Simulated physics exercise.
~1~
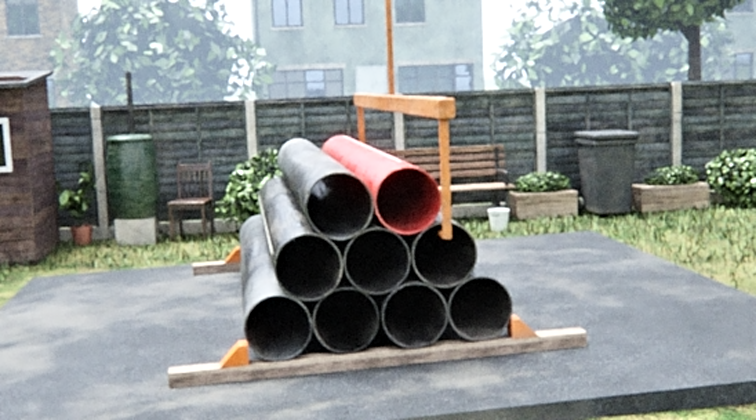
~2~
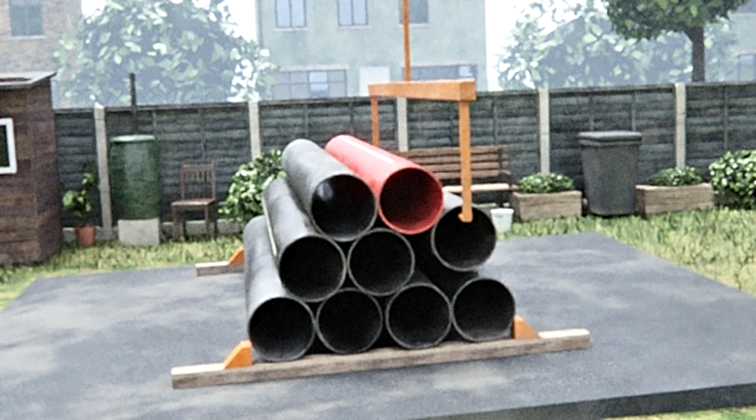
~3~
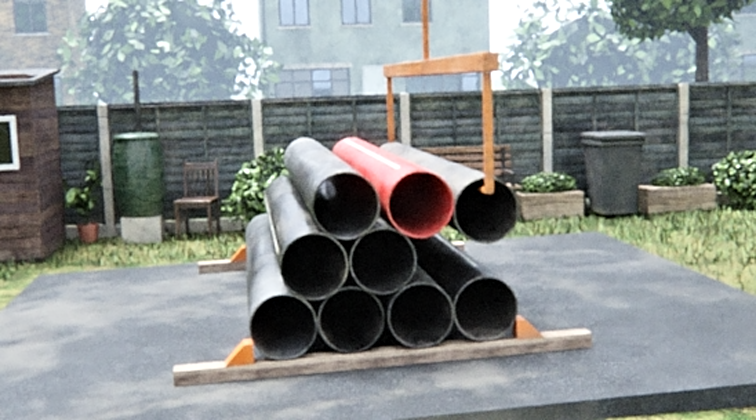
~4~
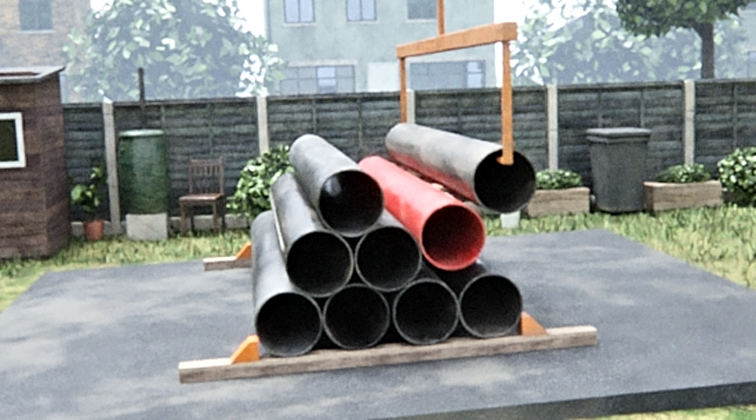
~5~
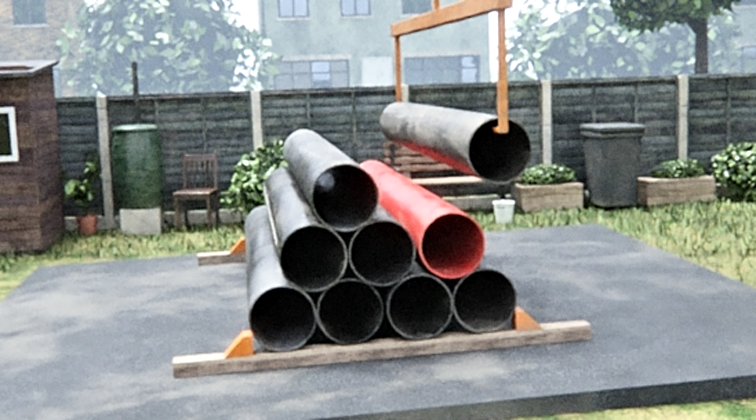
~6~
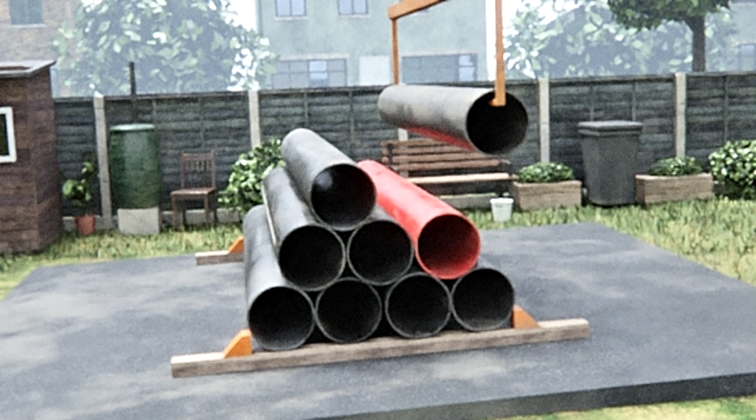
A triangular stack of large black plastic pipes, with one red pipe at the top right, sits end-on across wooden bearers with orange chocks on a grey asphalt pad. The slightly swaying view takes in a garden with a shed, a green barrel, benches and a dark fence behind. An orange lifting frame hooks the black pipe at the right of the middle row and draws it up and out to the right. As it rises past the red pipe, the red one rolls down to the right into the gap. It settles there, while the lifted pipe hangs above the otherwise standing stack.
